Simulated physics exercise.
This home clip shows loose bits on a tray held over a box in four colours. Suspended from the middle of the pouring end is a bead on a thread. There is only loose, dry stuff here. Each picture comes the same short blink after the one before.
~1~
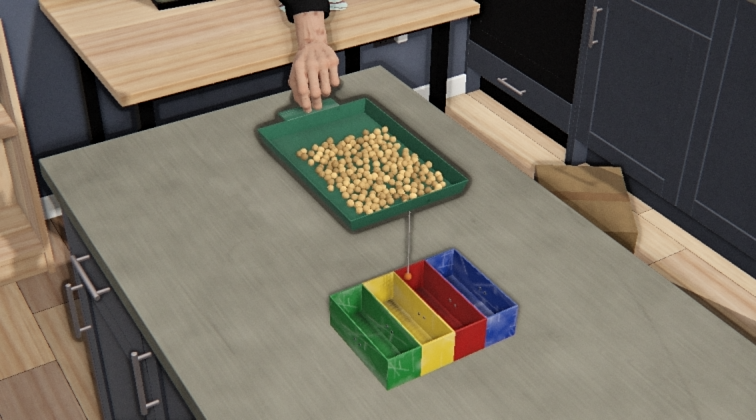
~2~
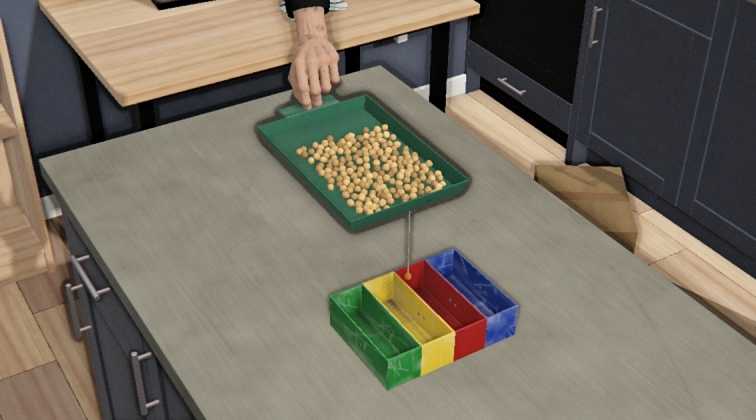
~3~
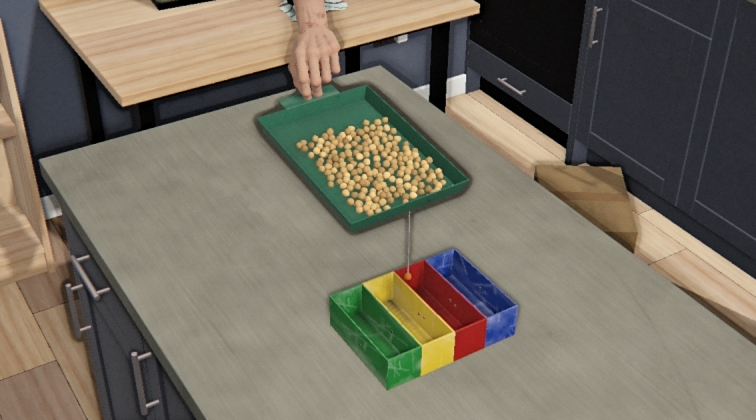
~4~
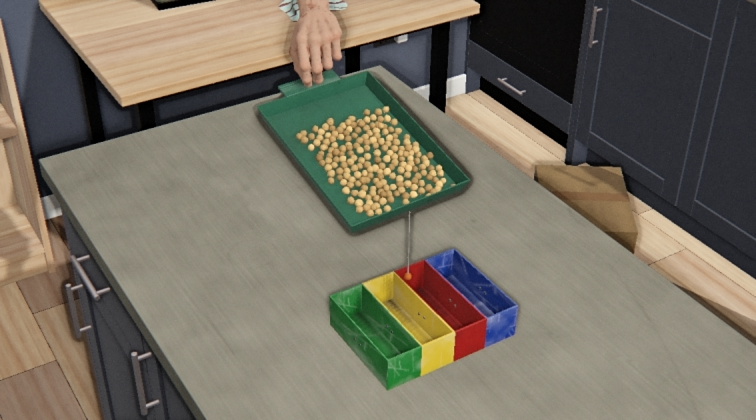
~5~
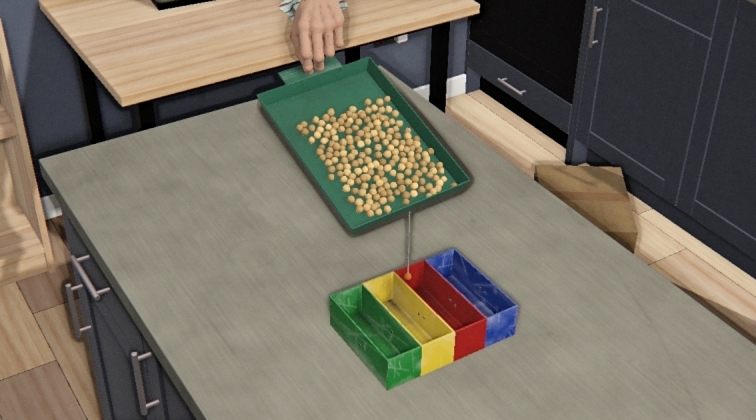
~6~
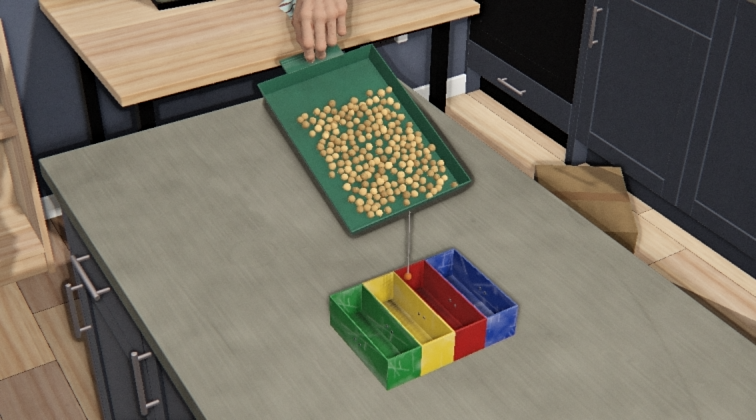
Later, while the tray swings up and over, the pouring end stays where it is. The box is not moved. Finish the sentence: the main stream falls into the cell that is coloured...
The main stream falls into the cell that is coloured green.
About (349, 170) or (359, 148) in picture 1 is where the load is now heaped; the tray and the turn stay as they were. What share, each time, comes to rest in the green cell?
Roughly 40 per cent, and 40 per cent.
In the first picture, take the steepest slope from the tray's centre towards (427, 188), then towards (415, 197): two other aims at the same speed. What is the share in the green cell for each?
The first gives 0 %, the second 0 %.
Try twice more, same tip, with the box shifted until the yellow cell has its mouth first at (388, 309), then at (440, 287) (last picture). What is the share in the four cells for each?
In order: 100 percent, then 50 percent.
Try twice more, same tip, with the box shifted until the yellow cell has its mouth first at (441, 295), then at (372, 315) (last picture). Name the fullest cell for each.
In order of the tries: The green cell and that yellow cell.
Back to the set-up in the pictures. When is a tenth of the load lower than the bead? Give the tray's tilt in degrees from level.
That happens at around 115°.
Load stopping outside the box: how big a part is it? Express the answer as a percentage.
0 %.
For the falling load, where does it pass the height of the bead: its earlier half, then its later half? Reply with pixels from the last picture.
(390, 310) first, (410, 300) later.
Shortly afterwards, tray tipped steeply; the whole lot on the tray.
Next, tray tipped past a quarter turn; near two thirds on the tray; only a few in the green cell; only a few in the red cell; near a quarter falling or outside the box.
Some moments later, tray tipped past a quarter turn; near half in the green cell; near a third in the yellow cell; near a quarter in the red cell; only a few in the blue cell; only a few falling or outside the box.
In the end, tray tipped past a quarter turn; near half in the green cell; near a third in the yellow cell; near a quarter in the red cell; only a few in the blue cell; only a few outside the box.
